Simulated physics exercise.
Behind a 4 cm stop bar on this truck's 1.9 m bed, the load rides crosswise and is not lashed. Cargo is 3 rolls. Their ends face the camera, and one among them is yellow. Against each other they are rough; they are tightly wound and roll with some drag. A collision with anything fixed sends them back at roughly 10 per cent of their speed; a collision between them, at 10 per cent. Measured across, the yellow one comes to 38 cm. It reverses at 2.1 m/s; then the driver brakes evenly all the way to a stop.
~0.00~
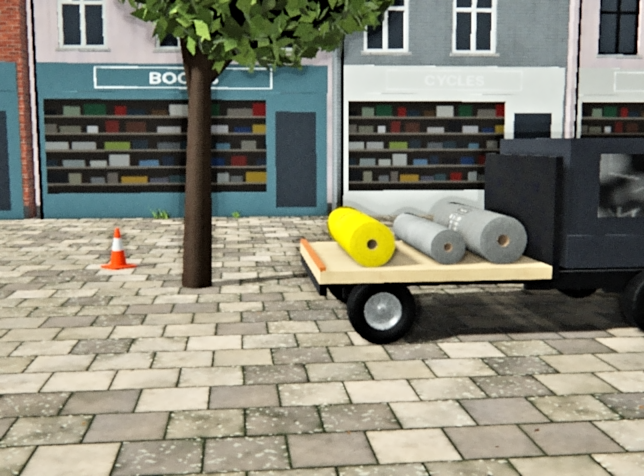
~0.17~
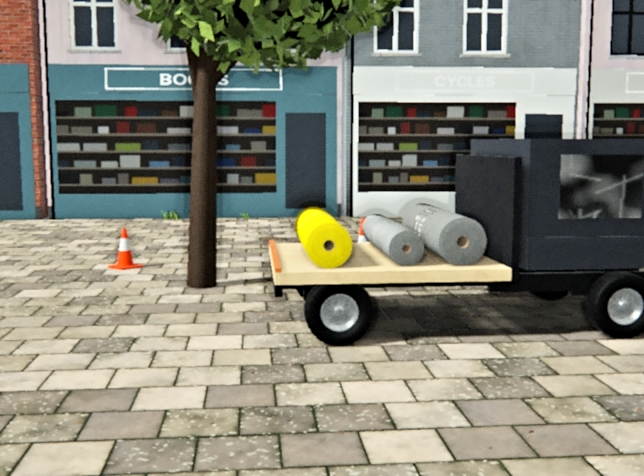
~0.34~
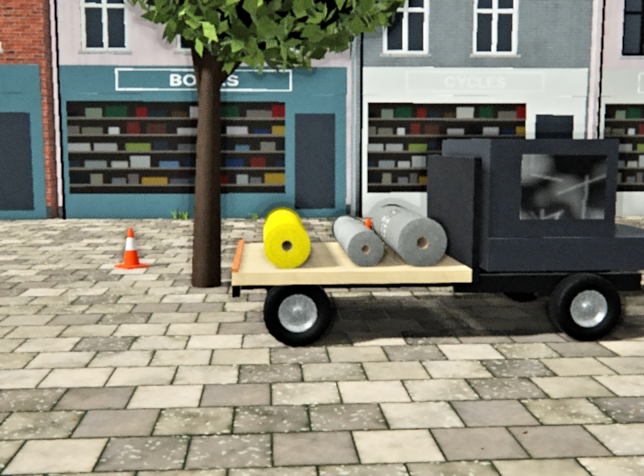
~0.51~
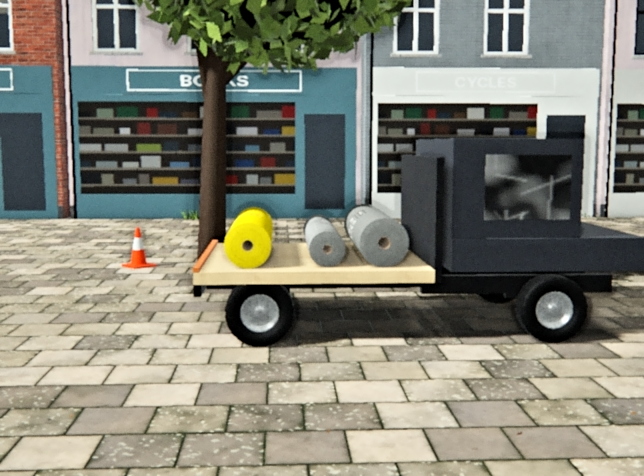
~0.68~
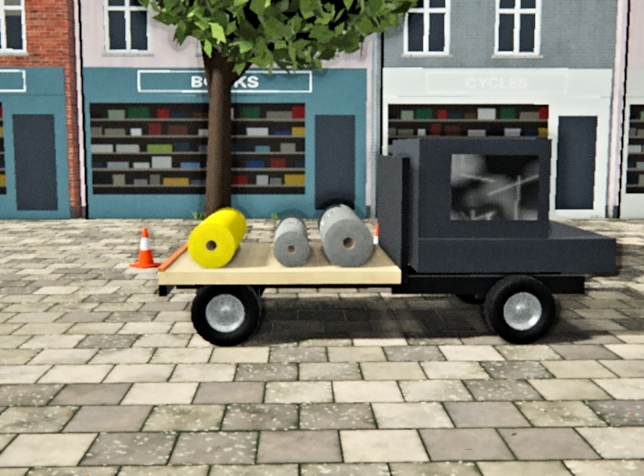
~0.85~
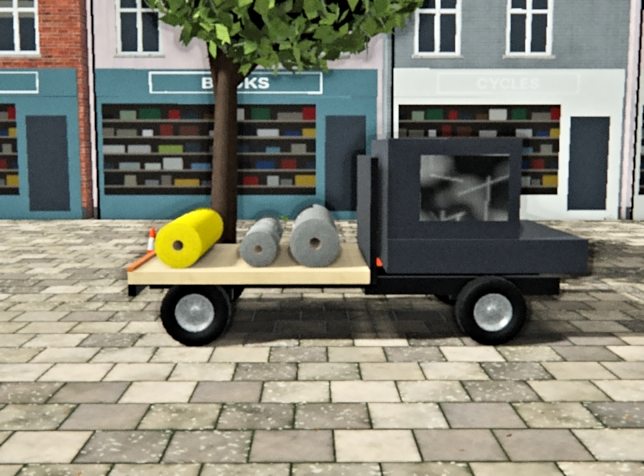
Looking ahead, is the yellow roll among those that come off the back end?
Aboard, that one.
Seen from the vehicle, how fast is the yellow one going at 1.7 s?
Near 0.2 m/s at that time.
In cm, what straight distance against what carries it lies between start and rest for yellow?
The yellow one comes to 30.
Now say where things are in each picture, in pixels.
Yellow (372, 244); tail bar at (323, 269); speed 2.1 m/s; 3 of the 3 make up the bottom layer on the bed, in the first picture.
Yellow (329, 245); tail bar at (278, 270); speed 2.0 m/s, in the second picture.
Yellow (287, 246); tail bar at (235, 270); speed 1.9 m/s, in the third picture.
Yellow (248, 245); tail bar at (196, 270); speed 1.7 m/s, in the fourth picture.
Yellow (212, 245); tail bar at (161, 270); speed 1.6 m/s, in the fifth picture.
Yellow (178, 245); tail bar at (131, 269); speed 1.4 m/s, in the sixth picture.
By 1.7 s, yellow is on the bed, 10 cm from the bar, rolling towards it; 0 over the tail so far.
Finally (2.7 s), yellow is on the bed, 10 cm from the bar; 0 over the tail so far.
